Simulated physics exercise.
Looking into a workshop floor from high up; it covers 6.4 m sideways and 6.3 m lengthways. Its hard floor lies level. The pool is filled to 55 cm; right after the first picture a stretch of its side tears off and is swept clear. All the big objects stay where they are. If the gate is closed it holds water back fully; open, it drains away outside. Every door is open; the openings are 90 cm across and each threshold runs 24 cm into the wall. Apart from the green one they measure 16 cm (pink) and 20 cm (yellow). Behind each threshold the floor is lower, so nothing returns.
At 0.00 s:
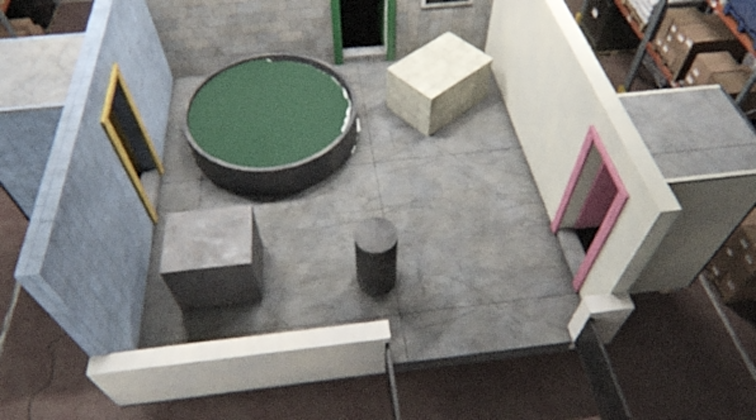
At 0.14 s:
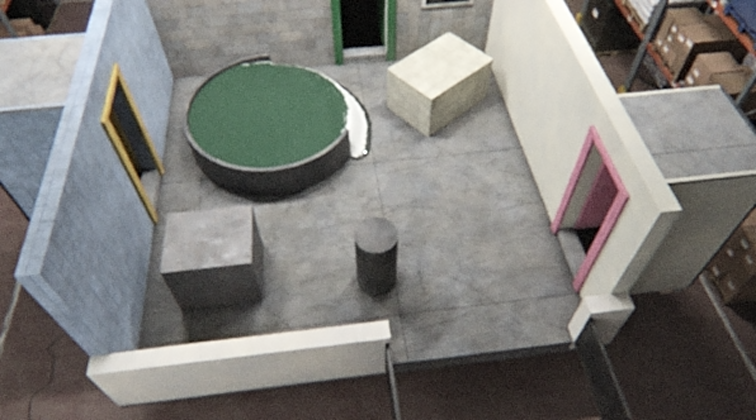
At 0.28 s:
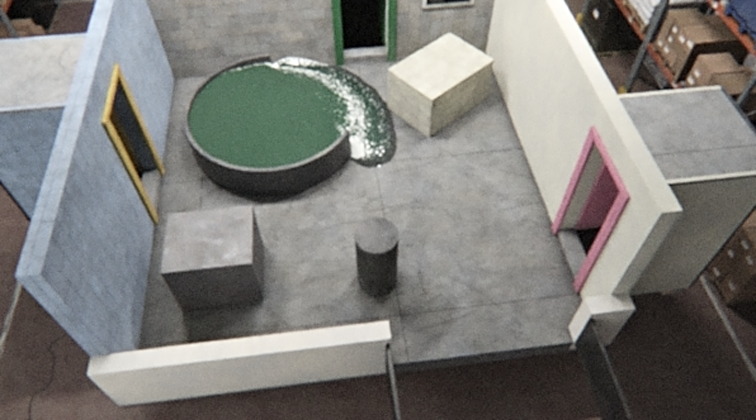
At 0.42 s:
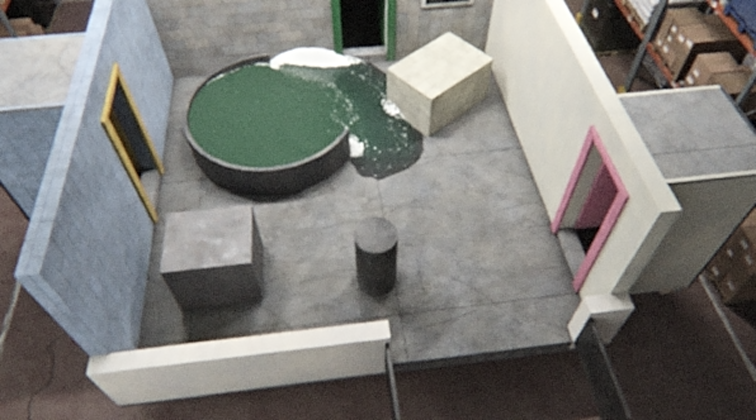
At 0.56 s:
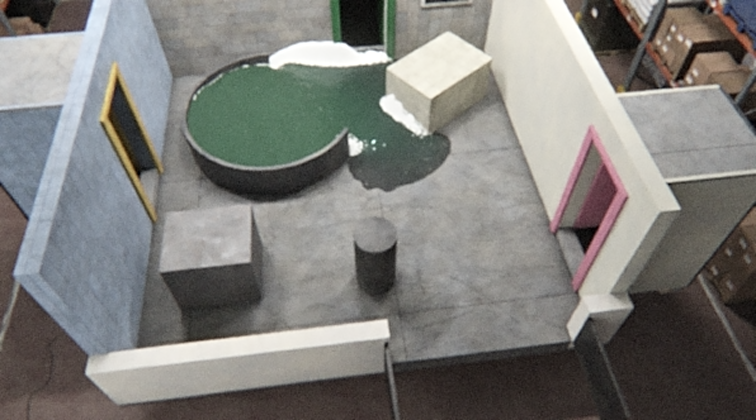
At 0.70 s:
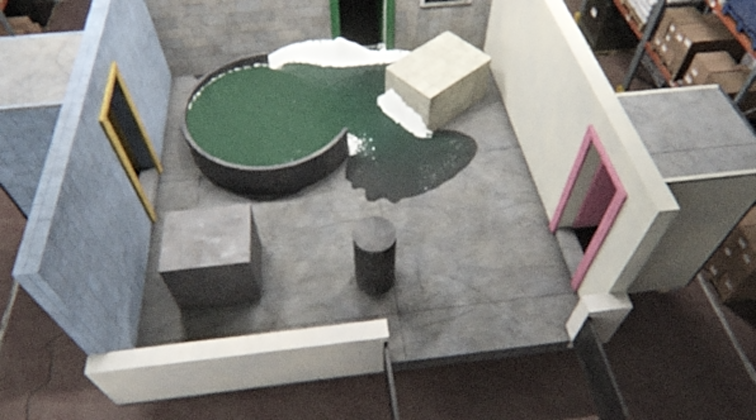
At the start, a round pool of green water sits still in a walled room with yellow, green and pink doorways. Its right side opens, and water pours through with white foam, spreads around the pale block, and fans across the grey floor toward the right, leaving the pink doorway dry.
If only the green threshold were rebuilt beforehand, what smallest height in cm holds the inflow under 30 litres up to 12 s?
At least 27 cm or so.
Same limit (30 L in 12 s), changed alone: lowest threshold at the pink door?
About 7.5 cm at pink.
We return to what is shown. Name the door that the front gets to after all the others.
The yellow one.
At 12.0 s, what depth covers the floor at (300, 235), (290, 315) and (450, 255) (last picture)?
Roughly 2, 4 and 6 cm, in turn.
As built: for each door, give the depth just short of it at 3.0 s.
In cm: Pink 9, green 35, yellow 1.
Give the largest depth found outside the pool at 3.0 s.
Roughly 44 cm.
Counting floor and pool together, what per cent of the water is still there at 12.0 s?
About 58 per cent.
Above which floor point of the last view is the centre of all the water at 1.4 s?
At about (312, 120).
After 1.4 s water covers 30 % of the floor, deepest (42 cm) near (482, 56); 24 cm at the green door, 11 litres in over its 18 cm threshold.
After 3.0 s water covers 60 % of the floor, deepest (44 cm) near (482, 56); 35 cm at the green door, 74 litres in over its 18 cm threshold.
After 12.0 s water covers 100 % of the floor, deepest (11 cm) near (475, 86); 10 cm at the green door, 146 litres in over its 18 cm threshold.
At the green door as built, the water arrived by 0.5 s and peaked near 40 cm at 0.7 s.
With a threshold of 25 cm, 49 litres would have come in within the 12 s; with 33.5 cm, 6 litres. So under 30 litres takes about 27 cm.
